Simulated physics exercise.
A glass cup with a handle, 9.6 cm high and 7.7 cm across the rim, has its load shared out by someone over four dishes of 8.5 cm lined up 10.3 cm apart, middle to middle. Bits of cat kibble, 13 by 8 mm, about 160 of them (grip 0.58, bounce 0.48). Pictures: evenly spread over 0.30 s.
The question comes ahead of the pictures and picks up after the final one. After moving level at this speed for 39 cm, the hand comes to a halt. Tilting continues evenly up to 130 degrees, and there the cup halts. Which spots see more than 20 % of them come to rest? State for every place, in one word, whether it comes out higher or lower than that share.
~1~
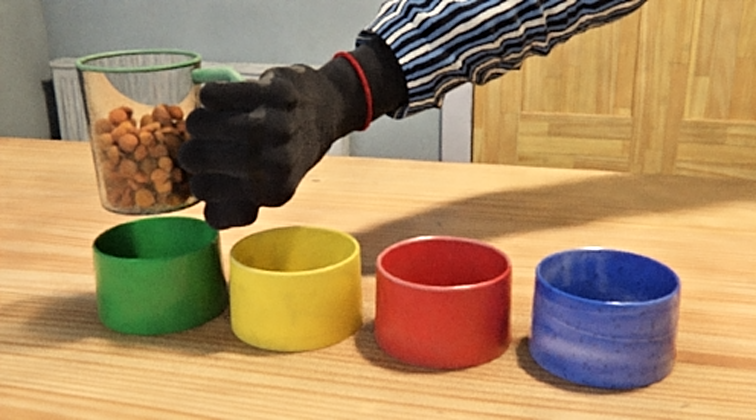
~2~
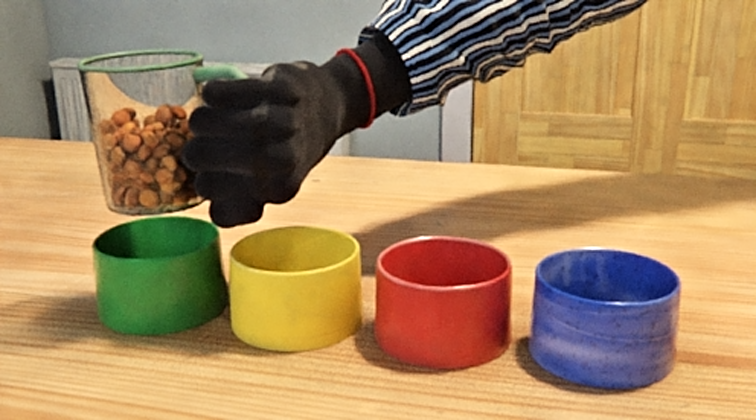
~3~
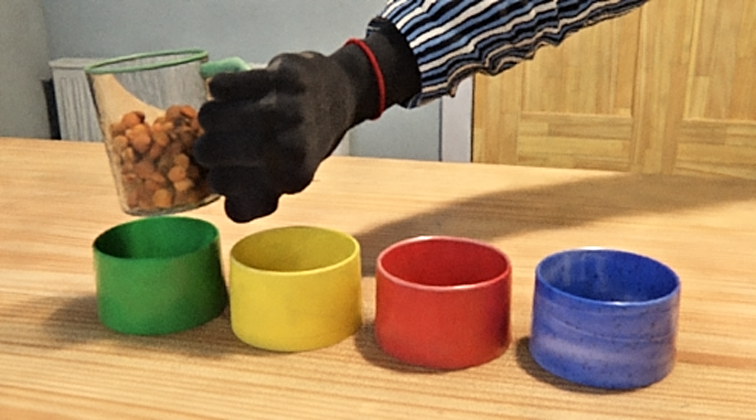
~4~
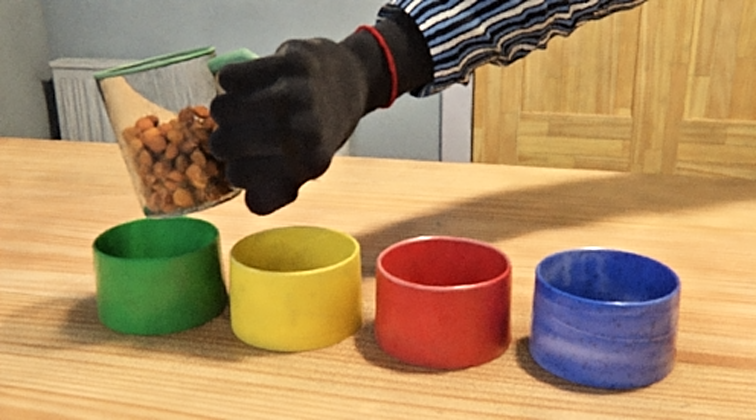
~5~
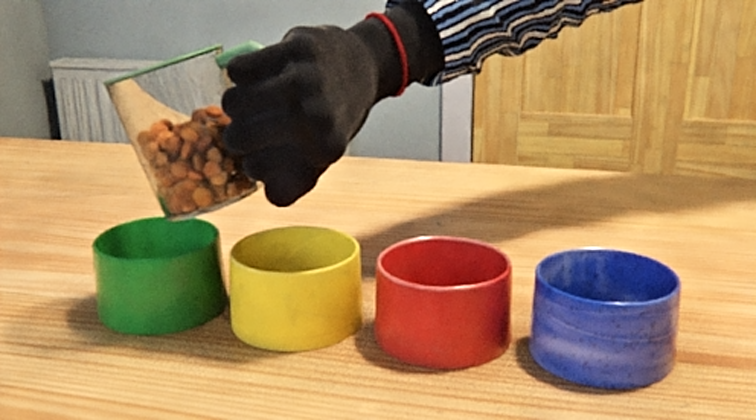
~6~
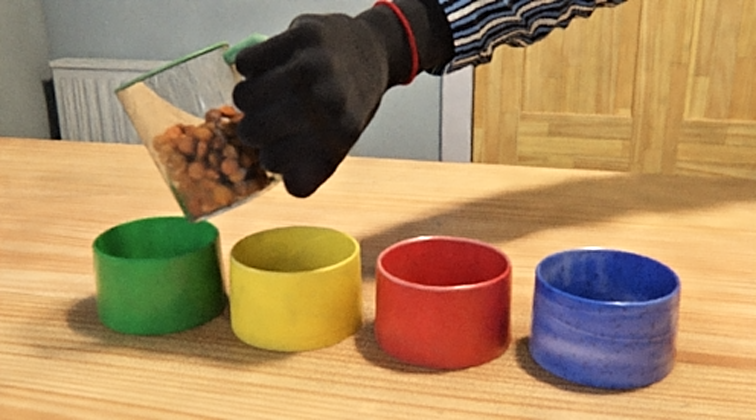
Red: Higher, blue: Lower, green: Lower, yellow: Lower, counter: Lower.
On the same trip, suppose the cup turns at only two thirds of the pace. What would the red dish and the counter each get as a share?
The red dish 10, the counter 10.
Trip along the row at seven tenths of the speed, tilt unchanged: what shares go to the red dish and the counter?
Shares - red 0, counter 20.
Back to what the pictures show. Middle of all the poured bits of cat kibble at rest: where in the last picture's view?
When it all comes to rest, the middle is near (442, 304).
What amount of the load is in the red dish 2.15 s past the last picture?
About 90 percent up to now.
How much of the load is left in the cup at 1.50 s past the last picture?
I reckon around 0 per cent.
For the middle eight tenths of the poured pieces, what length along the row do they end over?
Spread: Around 6 cm.
Then, 0.90 s after the last picture, tilt 113 degrees; cup holds 95 %, yellow 5 %.
Then, 1.50 s after the last picture, tilt 130 degrees; cup holds 0 %, red 90 %, yellow 5 %.
Then, 2.15 s after the last picture, tilt 130 degrees; cup holds 0 %, red 90 %, yellow 5 %.
In the end, red 90 %, blue 0 %, green 0 %, yellow 5 %, counter 5 %.
